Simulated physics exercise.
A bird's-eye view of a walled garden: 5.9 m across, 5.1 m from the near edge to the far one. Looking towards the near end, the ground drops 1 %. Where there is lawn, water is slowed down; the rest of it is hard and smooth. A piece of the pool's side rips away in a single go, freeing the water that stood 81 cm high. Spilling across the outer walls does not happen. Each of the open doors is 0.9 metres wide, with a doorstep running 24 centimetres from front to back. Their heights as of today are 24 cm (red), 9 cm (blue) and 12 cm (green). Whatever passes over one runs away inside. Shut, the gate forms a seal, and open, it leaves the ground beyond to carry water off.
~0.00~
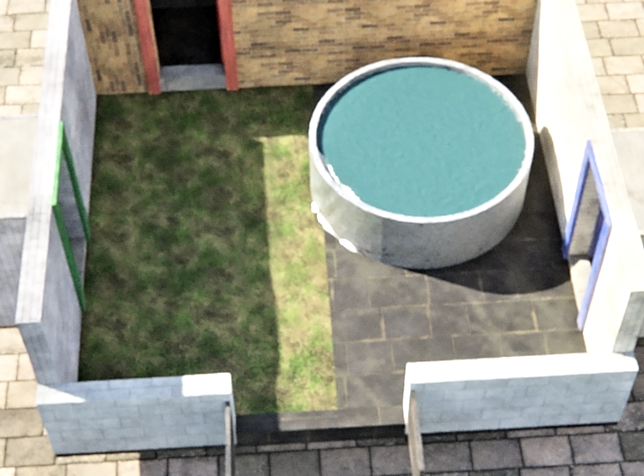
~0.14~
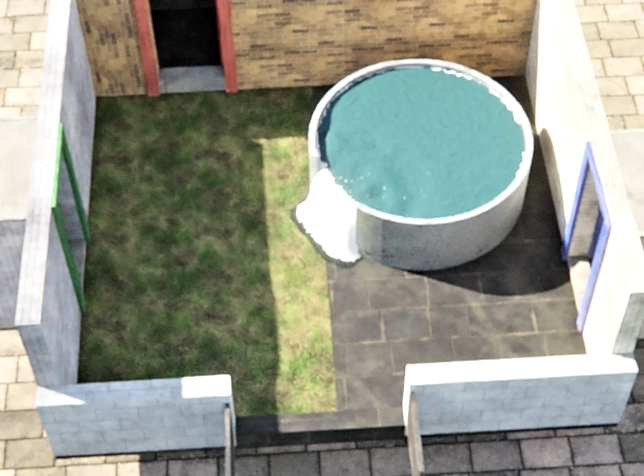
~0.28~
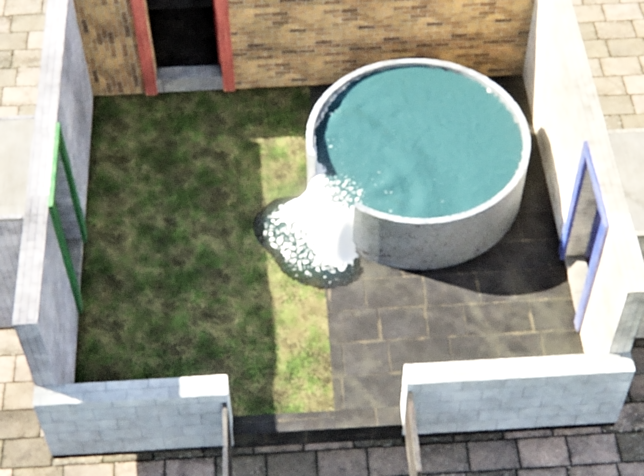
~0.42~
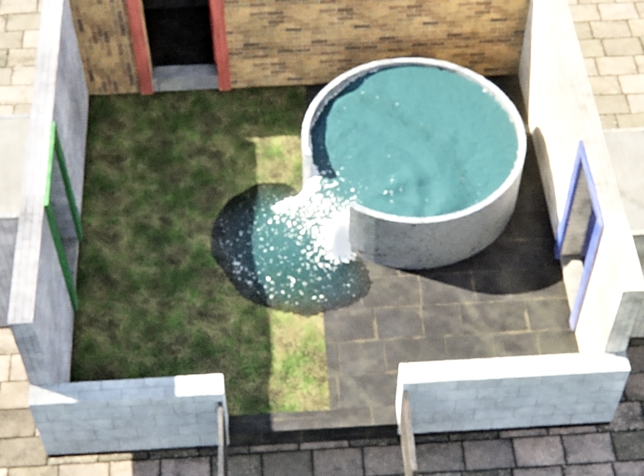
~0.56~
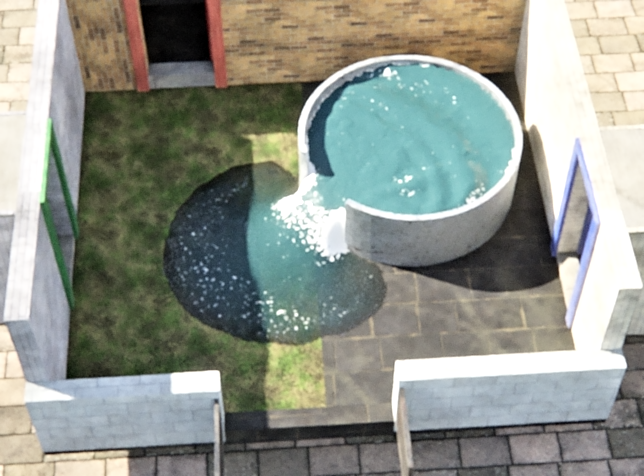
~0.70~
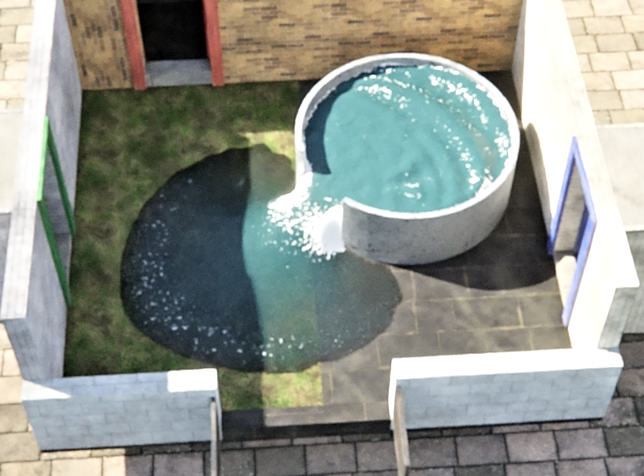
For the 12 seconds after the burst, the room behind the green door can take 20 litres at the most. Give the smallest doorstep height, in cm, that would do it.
I would say 20 cm.
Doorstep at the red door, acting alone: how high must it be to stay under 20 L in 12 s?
I'd raise red to close to 9.0 cm.
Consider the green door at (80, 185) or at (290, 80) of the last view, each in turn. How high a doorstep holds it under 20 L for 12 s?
In turn: Roughly 12.0 cm, roughly 8.5 cm.
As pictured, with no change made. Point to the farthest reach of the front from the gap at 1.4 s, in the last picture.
Somewhere near the pixel (63, 391).
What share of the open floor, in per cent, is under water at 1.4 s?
I'd say near 45 percent is wet.
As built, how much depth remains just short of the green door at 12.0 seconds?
Roughly 11.5 cm deep.
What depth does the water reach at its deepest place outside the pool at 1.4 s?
Close to 41 centimetres.
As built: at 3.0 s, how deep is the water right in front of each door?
Red door 0 cm, blue door 0 cm, green door 22 cm.
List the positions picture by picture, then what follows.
Still water, 81 cm deep, in the pool at (421, 140); the green door at (71, 220) is dry, in the first frame.
The front is at (299, 219), 0.3 m from the gap at (333, 212); 0.2 m2 of floor is wet, 81 cm left at the back, in the second frame.
Water pours out at (330, 214) and has run 0.8 m, to (264, 236); about 11 cm deep outside, 81 cm at the back, in the third frame.
The front is at (247, 291), 1.3 m from the gap at (326, 215); 2.2 m2 of floor is wet, 81 cm left at the back, in the fourth frame.
The front is at (183, 295), 2.0 m from the gap at (322, 211); 4.3 m2 of floor is wet, 81 cm left at the back, in the fifth frame.
The front is at (139, 321), 2.6 m from the gap at (319, 209); 6.5 m2 of floor is wet, 77 cm left at the back; the green door at (56, 216), 3.1 m from the gap, is still 0.7 m from the nearest water, in the sixth frame.
After 1.4 s water covers 45 % of the floor, deepest (41 cm) near (304, 216); 12 cm at the green door, 0 litres in over its 12 cm doorstep.
After 3.0 s water covers 55 % of the floor, deepest (30 cm) near (61, 419); 22 cm at the green door, 64 litres in over its 12 cm doorstep.
After 12.0 s water covers 100 % of the floor, deepest (14 cm) near (61, 419); 12 cm at the green door, 173 litres in over its 12 cm doorstep.
At the green door as built, the water arrived by 1.1 s and peaked near 26 cm at 2.2 s.
With a doorstep of 16.5 cm, 62 litres would have come in within the 12 s; with 22.5 cm, 8 litres. So under 20 litres takes about 20 cm.
